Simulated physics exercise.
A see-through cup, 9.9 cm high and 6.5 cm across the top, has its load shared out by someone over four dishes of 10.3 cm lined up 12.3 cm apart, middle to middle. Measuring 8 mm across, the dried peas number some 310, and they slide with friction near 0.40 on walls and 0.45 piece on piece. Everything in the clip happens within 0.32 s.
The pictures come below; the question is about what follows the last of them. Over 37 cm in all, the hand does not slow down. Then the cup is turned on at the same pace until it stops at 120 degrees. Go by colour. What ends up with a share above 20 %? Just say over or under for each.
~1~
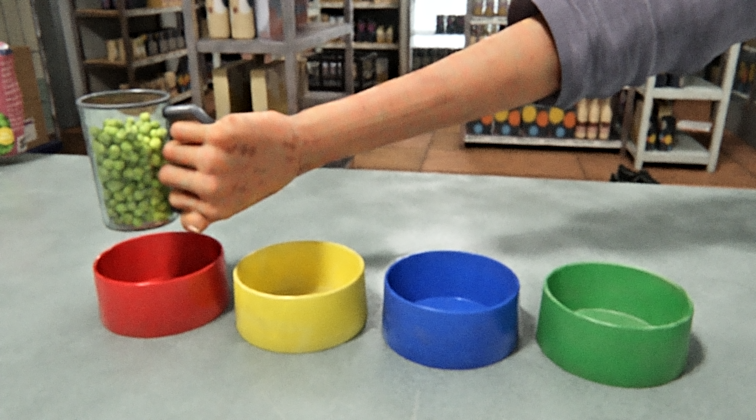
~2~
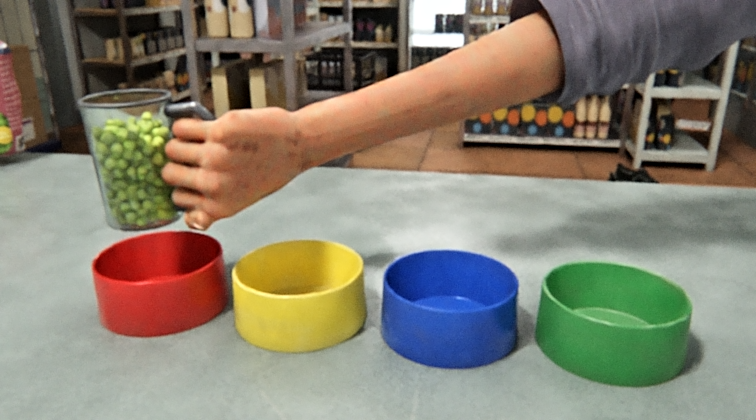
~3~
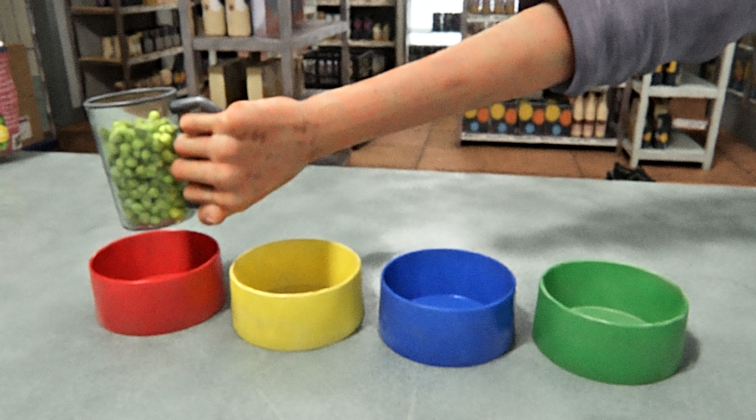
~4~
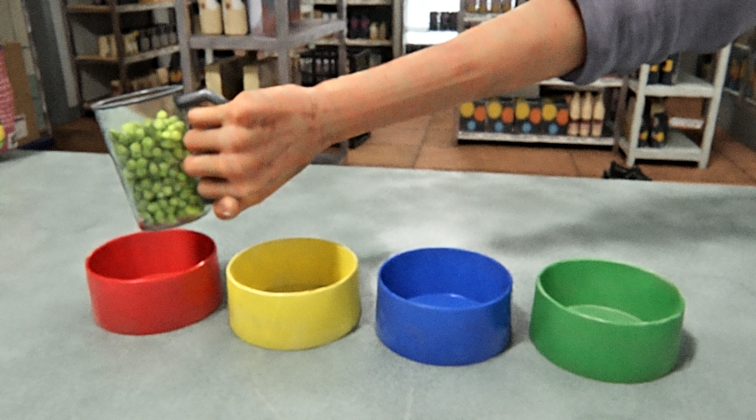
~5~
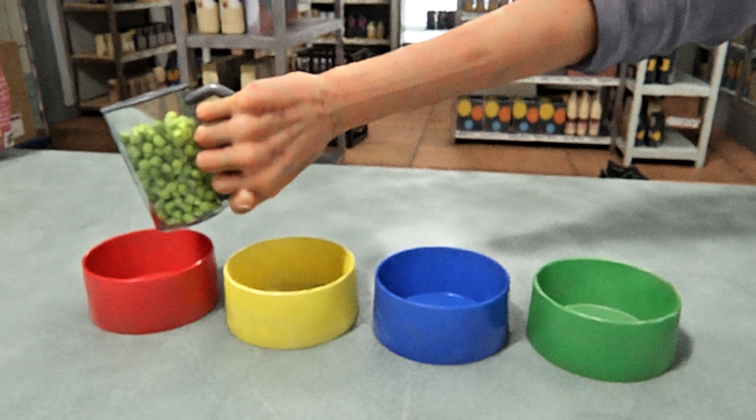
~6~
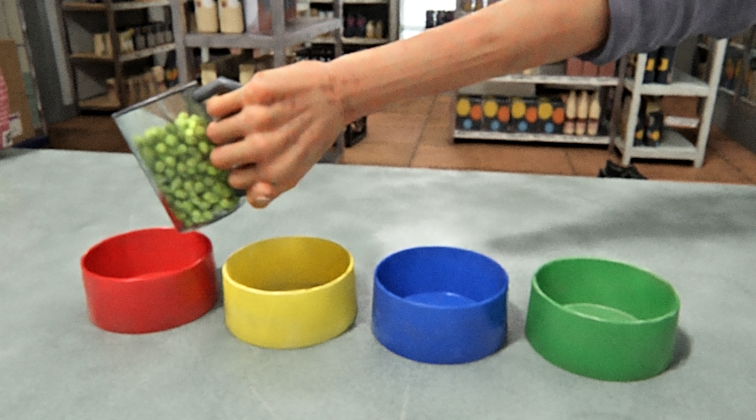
One by one: Red dish: The count there will be a fifth or smaller; blue dish: The count there will be bigger than a fifth; green dish: The count there will be a fifth or smaller; yellow dish: The count there will be a fifth or smaller; counter: The count there will be a fifth or smaller.
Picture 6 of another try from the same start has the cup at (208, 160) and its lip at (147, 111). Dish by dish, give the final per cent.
Per cent kept: Red 0; blue 40; green 0; yellow 0.
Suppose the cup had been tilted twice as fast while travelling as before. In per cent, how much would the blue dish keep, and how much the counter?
Blue 0; counter 10.
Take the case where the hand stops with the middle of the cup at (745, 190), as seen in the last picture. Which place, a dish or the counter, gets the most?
The largest share goes to blue.
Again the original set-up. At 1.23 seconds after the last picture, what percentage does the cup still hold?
Around 60 percent.
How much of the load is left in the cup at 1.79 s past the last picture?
0 %.
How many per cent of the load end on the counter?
15 %.
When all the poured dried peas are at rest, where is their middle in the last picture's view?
Centre at rest: Approx. (441, 308) px.
Then, 0.74 s after the last picture, tilt 80 degrees; cup holds 100 %.
Then, 1.23 s after the last picture, tilt 119 degrees; cup holds 60 %, blue 35 %.
Then, 1.79 s after the last picture, tilt 120 degrees; cup holds 0 %, blue 85 %.
In the end, red 0 %, blue 85 %, green 0 %, yellow 0 %, counter 15 %.
